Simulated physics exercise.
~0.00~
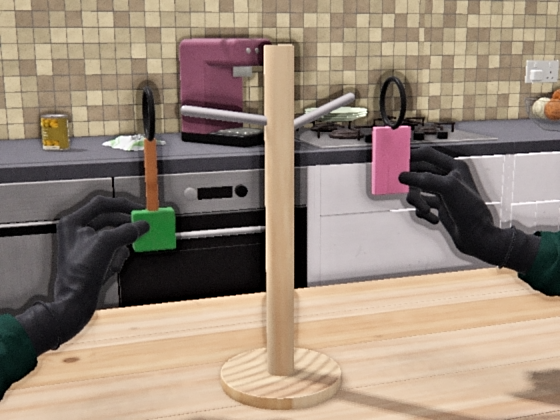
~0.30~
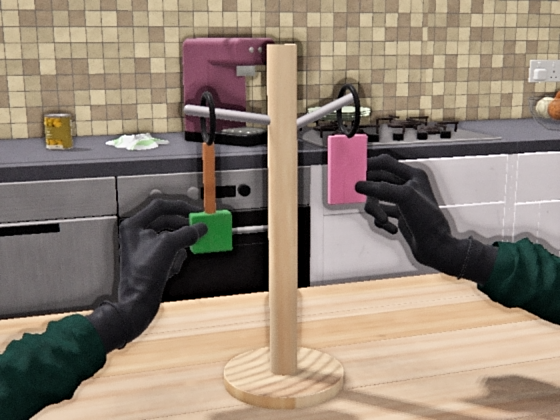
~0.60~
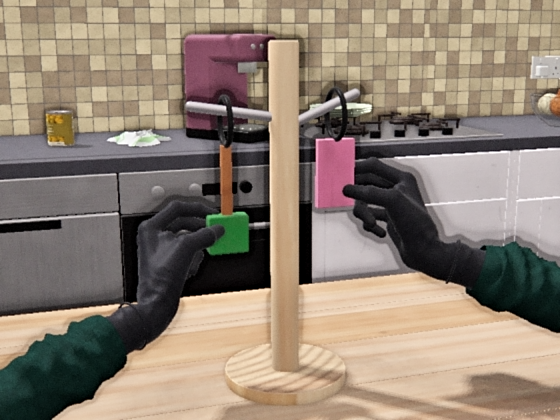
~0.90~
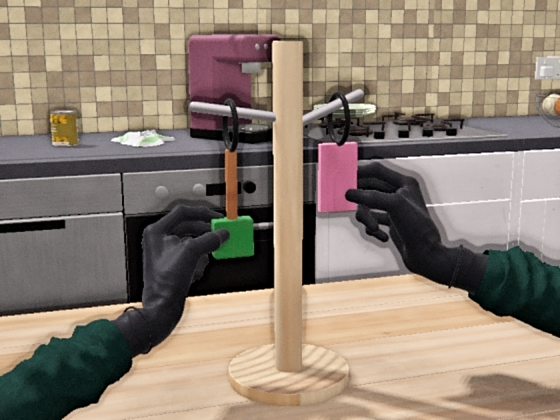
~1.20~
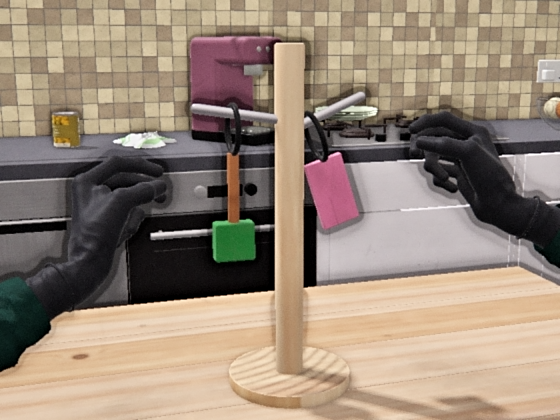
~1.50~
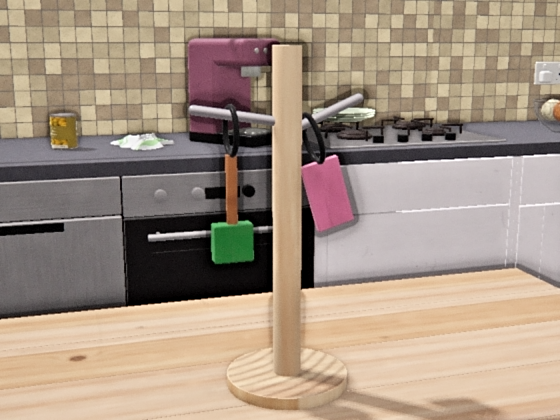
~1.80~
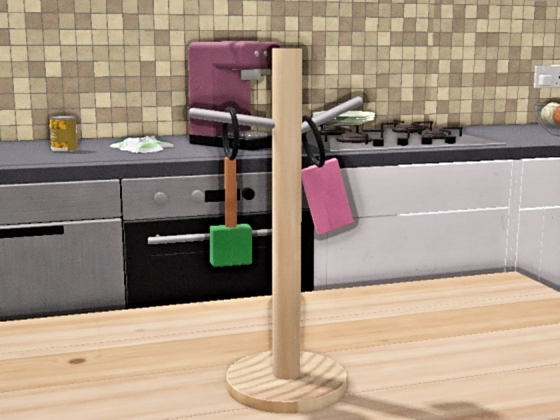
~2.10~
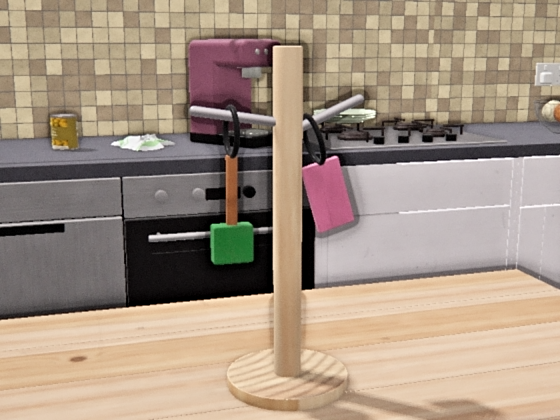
Two gloved hands hook a green brush and a pink tag onto a wooden stand, then let go and leave them hanging.
